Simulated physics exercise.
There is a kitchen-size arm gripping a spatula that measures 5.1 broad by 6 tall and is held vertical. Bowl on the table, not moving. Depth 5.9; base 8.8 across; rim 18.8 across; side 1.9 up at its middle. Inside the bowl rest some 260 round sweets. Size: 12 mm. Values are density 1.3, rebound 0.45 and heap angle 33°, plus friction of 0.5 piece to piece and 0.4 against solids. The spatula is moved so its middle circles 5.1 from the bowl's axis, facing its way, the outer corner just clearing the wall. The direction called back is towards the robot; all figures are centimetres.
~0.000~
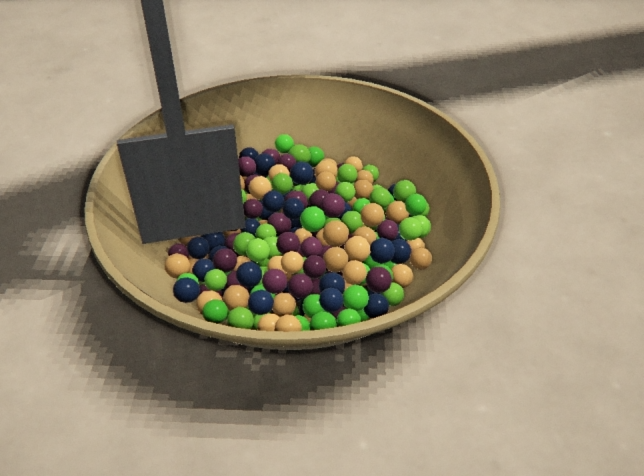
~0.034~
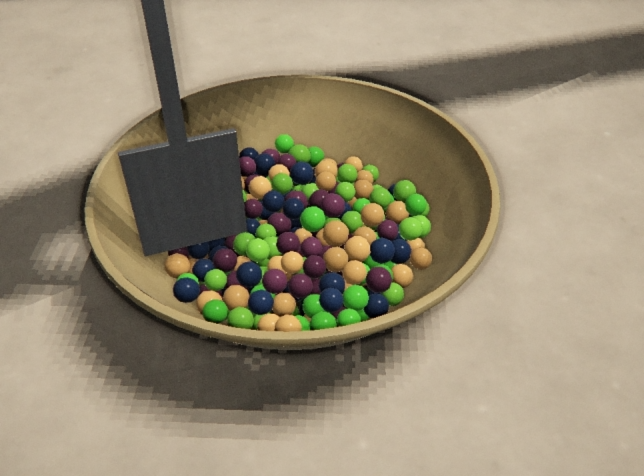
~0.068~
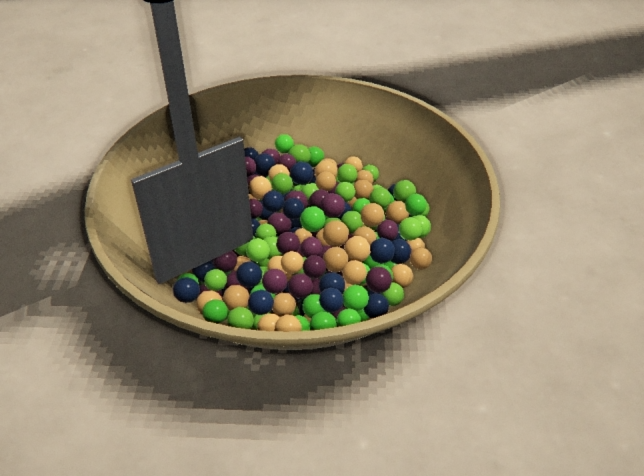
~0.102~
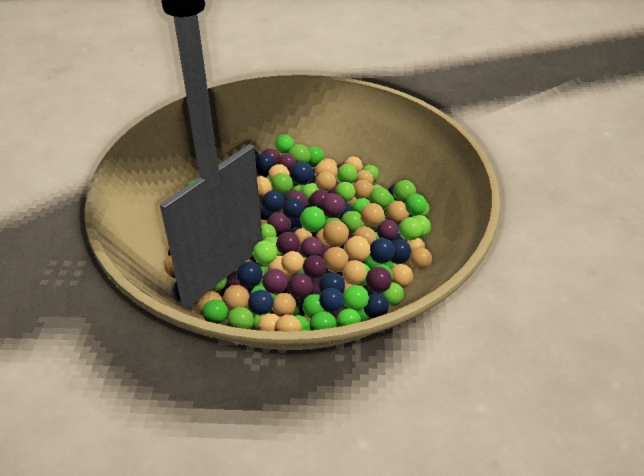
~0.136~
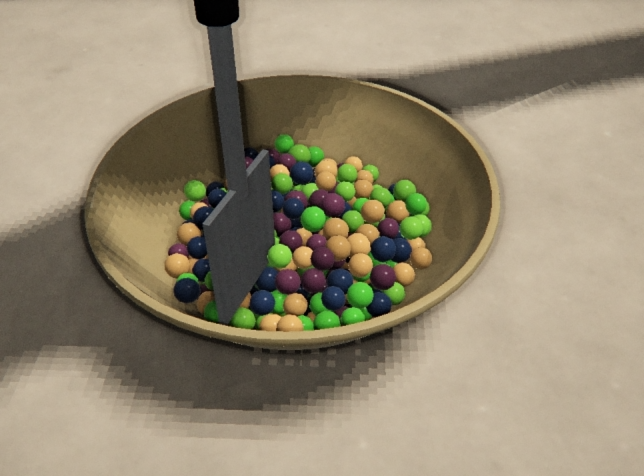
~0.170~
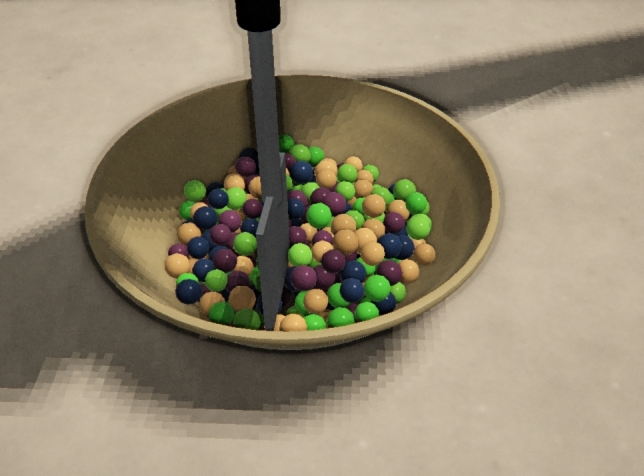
A dark spatula sweeping along the near left side of a tan bowl, turning edge-on and nudging green, orange, purple and navy balls.
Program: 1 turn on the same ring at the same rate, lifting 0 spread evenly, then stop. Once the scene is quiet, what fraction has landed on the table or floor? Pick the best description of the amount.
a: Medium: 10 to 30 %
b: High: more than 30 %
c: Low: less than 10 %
(c) Low: Less than 10 %.
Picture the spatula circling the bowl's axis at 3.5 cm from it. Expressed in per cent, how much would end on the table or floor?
Then about 5 per cent.
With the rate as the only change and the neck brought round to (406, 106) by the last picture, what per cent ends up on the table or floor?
It comes to around 20 percent.
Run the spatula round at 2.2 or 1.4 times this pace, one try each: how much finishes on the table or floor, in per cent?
First try close to 20, second close to 10, in per cent.
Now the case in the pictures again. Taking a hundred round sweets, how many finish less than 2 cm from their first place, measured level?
About 35 percent.
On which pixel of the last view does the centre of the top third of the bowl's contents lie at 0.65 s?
I'd put it close to (204, 183).
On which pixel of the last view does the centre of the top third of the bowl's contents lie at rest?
Close to (228, 271).
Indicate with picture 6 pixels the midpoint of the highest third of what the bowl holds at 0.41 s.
At about (348, 175).
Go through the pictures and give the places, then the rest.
In the first frame, spatula neck at (171, 104), 0° round; upper third of the load around (303, 219), from x 175 to 420, top at y 145; 260 in the bowl.
In the second frame, spatula neck at (172, 112), 7° round; upper third of the load around (303, 219), from x 175 to 420, top at y 145.
In the third frame, spatula neck at (184, 128), 22° round; upper third of the load around (303, 219), from x 175 to 420, top at y 145.
In the fourth frame, spatula neck at (205, 143), 38° round; upper third of the load around (303, 219), from x 175 to 420, top at y 145.
In the fifth frame, spatula neck at (234, 154), 54° round; upper third of the load around (307, 219), from x 175 to 420, top at y 145.
In the sixth frame, spatula neck at (269, 160), 70° round; upper third of the load around (322, 222), from x 175 to 425, top at y 145; 260 in the bowl.
After 0.41 s, 182° round, highest piece 7 above the table; 260 in the bowl.
After 0.65 s, 295° round, highest piece 7 above the table; 254 in the bowl, 2 on the table or floor, 4 in flight or on the tool.
After 0.97 s, 0° round, highest piece 7 above the table; 249 in the bowl, 11 on the table or floor.
After 1.67 s, 0° round, highest piece 6 above the table; 249 in the bowl, 11 on the table or floor.
At rest, 249 in the bowl, 11 on the table or floor. That is 4 % on the table or floor.
